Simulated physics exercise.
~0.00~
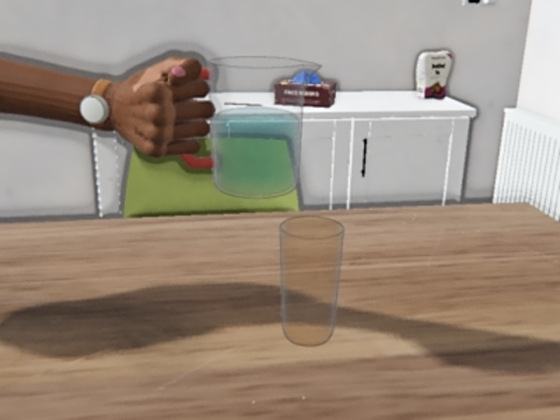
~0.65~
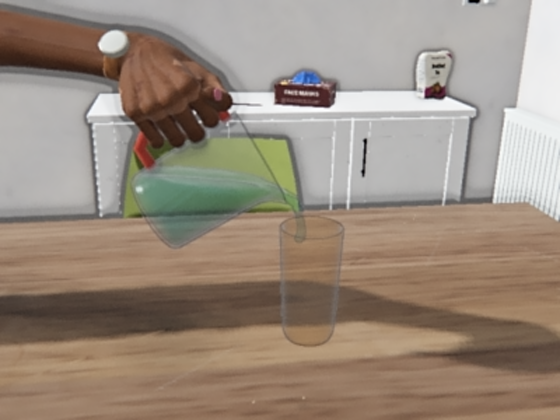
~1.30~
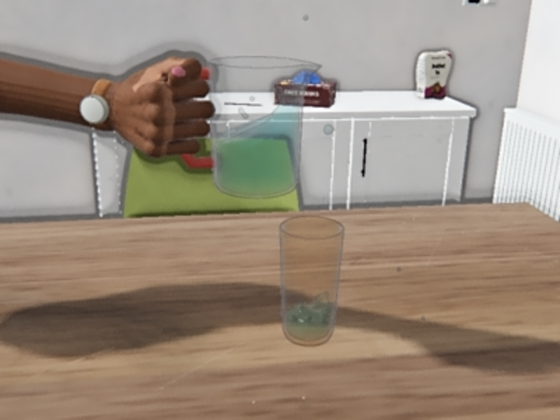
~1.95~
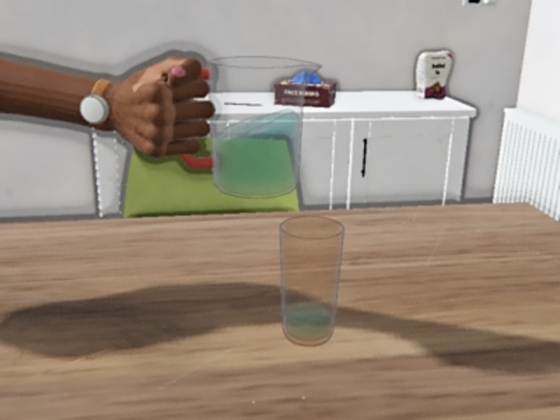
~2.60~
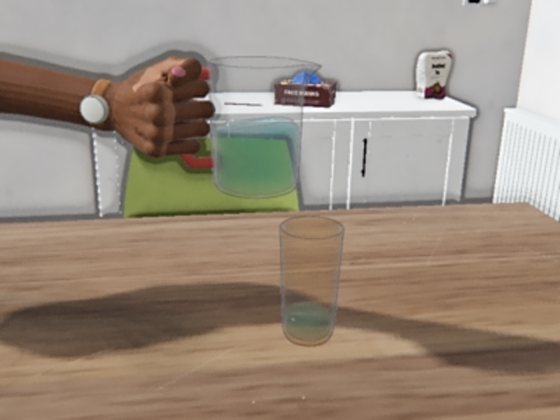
A hand tipping a clear pitcher of greenish water over a slim glass, pouring a little in, then holding the pitcher level again.
